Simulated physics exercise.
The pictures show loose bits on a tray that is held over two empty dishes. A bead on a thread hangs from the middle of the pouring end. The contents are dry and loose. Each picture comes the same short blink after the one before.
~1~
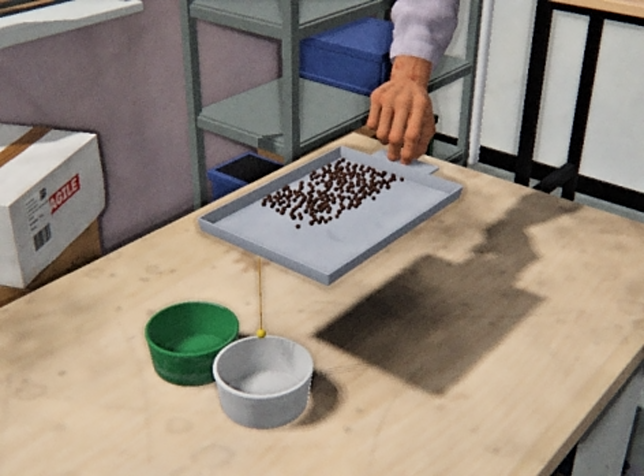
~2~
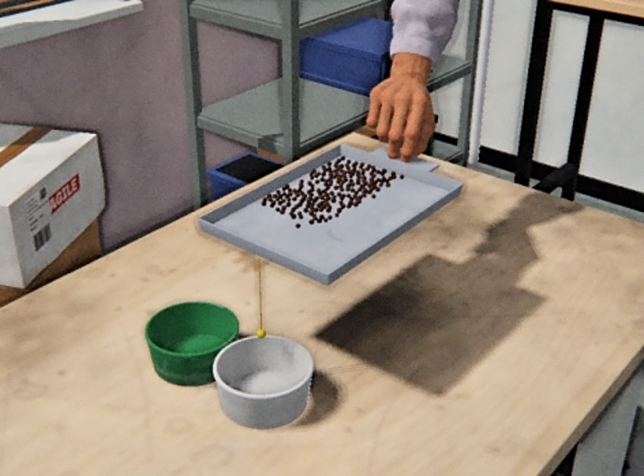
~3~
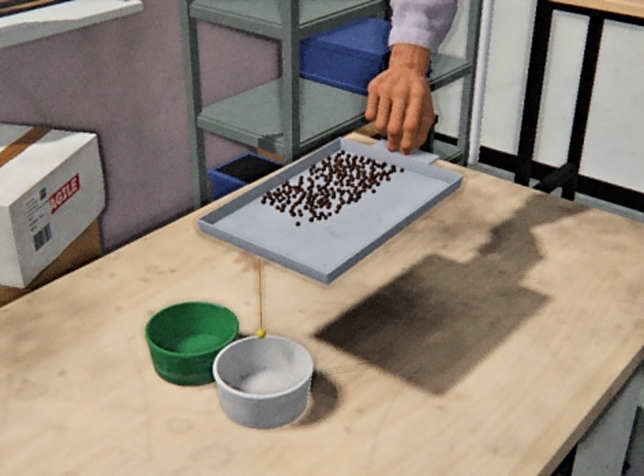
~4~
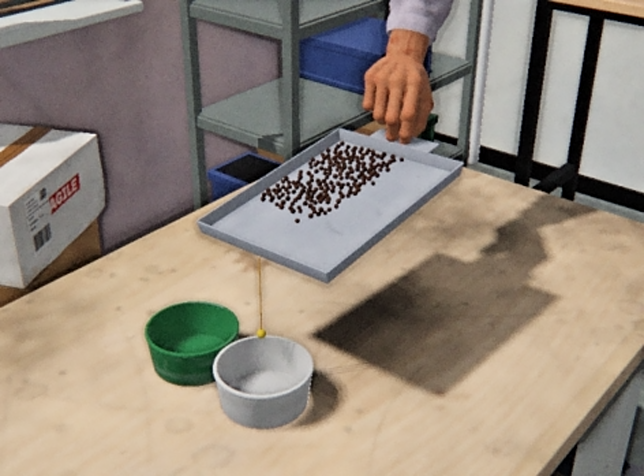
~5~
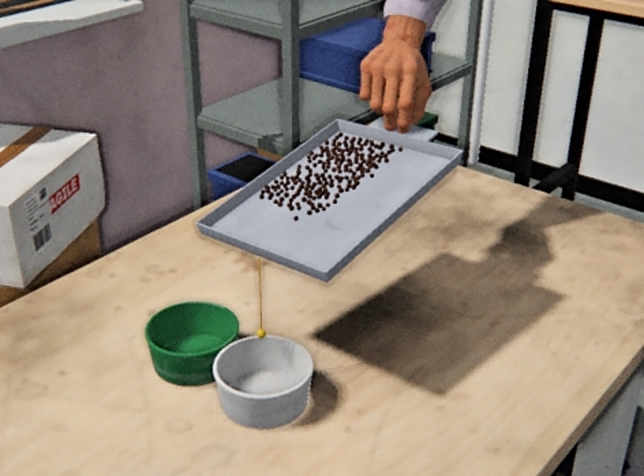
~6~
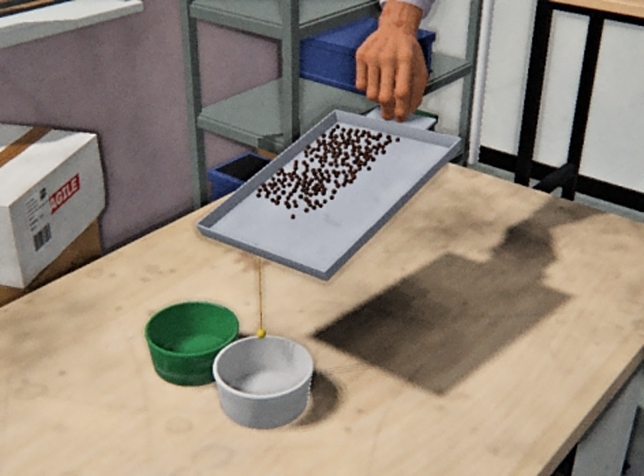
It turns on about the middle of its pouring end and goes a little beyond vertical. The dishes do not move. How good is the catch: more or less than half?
Together they catch over half.
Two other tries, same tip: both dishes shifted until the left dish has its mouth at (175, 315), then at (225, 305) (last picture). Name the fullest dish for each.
At the first place the left dish, at the second the left one.
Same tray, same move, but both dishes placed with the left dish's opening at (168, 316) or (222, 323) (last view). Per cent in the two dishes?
About 90 and 90 per cent.
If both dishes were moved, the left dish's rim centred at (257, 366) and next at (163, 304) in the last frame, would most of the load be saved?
The first try: Not half. The second: More than half.
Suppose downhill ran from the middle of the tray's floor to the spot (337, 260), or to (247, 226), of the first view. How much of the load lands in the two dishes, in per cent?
The first gives 0 %, the second 90 %.
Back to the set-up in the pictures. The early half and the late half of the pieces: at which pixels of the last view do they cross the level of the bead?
The first part at (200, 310); the rest at (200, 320).
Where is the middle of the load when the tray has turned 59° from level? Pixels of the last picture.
Close to (220, 234).
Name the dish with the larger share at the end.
More ends in the dish on the left.
Soon, tray tipped steeply; most on the tray; a small part in the left dish; a stray few outside both; a stray few in the air.
A while on, tray tipped right over; about a quarter on the tray; about a third in the left dish; a stray few outside both; about a third in the air.
Towards the end, tray tipped past a quarter turn; a small part in the right dish; nearly all in the left dish; a stray few outside both.
Finally, tray tipped past a quarter turn; a small part in the right dish; nearly all in the left dish; a stray few outside both.
